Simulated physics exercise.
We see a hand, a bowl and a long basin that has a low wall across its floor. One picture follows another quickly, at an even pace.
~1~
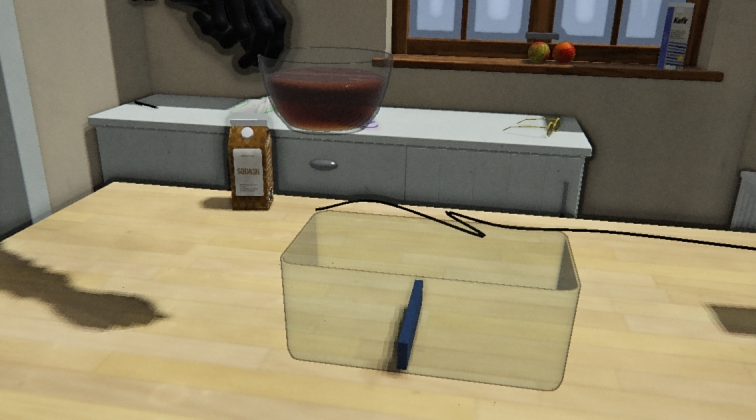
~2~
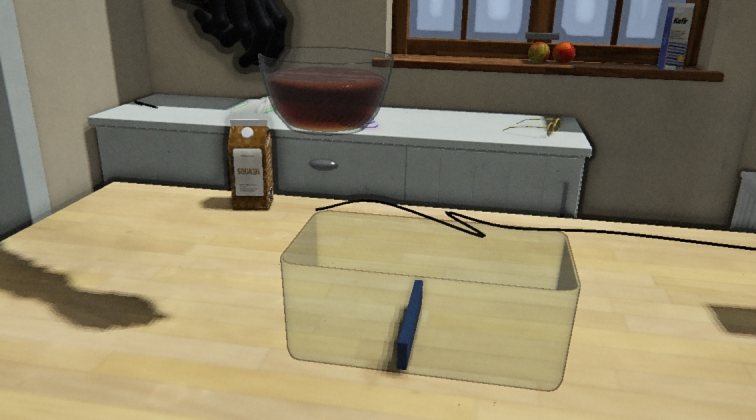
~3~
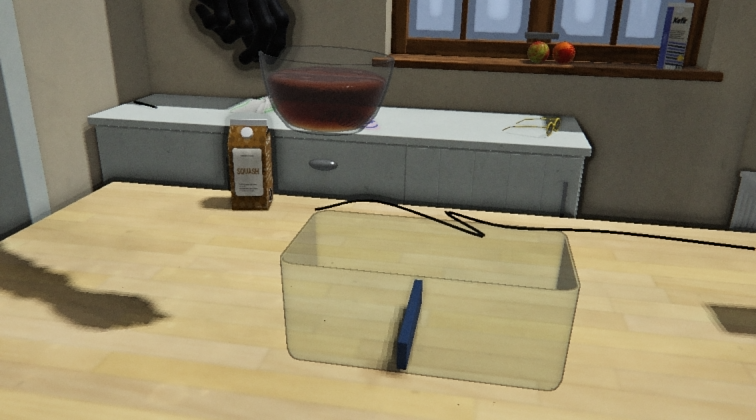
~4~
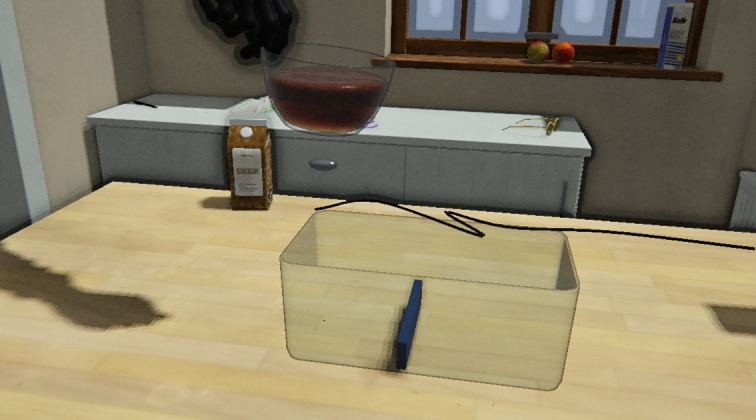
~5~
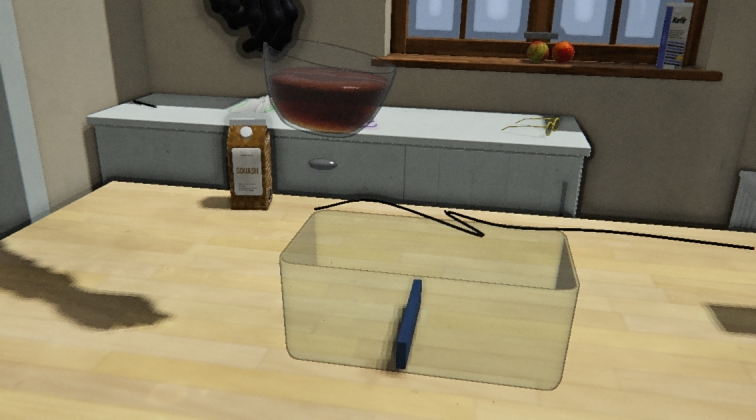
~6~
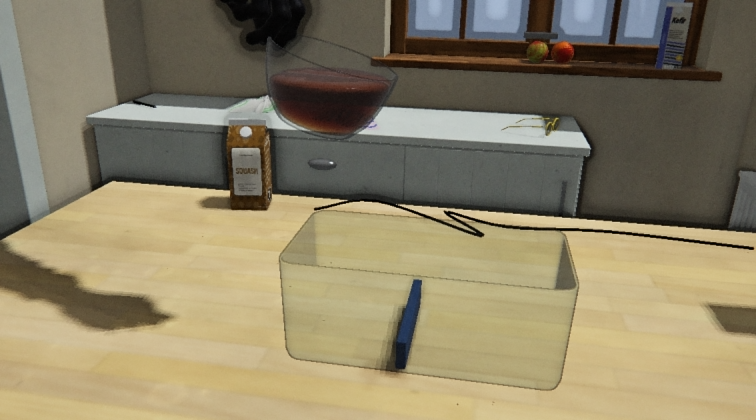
We see a dark hand beside a glass bowl of dark red liquid, held above a table with a clear basin divided by a low blue wall; the bowl slowly tilts to the right while everything on the table stays still.
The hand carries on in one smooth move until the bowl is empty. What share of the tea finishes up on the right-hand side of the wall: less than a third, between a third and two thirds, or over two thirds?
Over two thirds.
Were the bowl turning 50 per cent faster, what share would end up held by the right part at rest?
Around 70 in a hundred.
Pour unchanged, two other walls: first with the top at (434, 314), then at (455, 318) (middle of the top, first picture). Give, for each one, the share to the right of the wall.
60 % then 30 %, approximately.
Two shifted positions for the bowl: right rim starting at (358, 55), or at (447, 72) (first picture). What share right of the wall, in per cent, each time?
First try: About 50 %; second try: About 90 %.
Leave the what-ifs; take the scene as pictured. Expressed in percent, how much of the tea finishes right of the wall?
That works out near 80 in every hundred.
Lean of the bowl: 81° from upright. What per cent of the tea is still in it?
Looks like roughly 40 percent is still held.
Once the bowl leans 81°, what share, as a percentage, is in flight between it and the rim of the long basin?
45 in a hundred.
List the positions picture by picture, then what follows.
The first picture shows tilt 0°; pouring edge (391, 59); surface from (271, 73) to (387, 78); the long basin's rim runs from (299, 235) to (572, 260); the wall's top is at (412, 309).
The second picture shows tilt 1°; pouring edge (392, 60); surface from (272, 73) to (387, 79).
The third picture shows tilt 3°; pouring edge (392, 63); surface from (272, 72) to (387, 79).
The fourth picture shows tilt 6°; pouring edge (393, 67); surface from (272, 72) to (388, 80).
The fifth picture shows tilt 11°; pouring edge (395, 73); surface from (273, 71) to (390, 81).
The sixth picture shows tilt 17°; pouring edge (396, 81); surface from (274, 73) to (392, 82).
A moment on, the bowl is tipped on its side and 40 per cent is still to pour, 1 is left of the wall and 15 right of it.
Next, the bowl is tipped right over and 0 per cent is still to pour, 16 is left of the wall and 76 right of it.
Then the bowl is tipped right over and 0 per cent is still to pour, 21 is left of the wall and 78 right of it.
Later the bowl is tipped right over and 0 per cent is still to pour, 21 is left of the wall and 78 right of it.
Finally, 21 per cent lies left of the wall, 78 right of it and 1 outside.
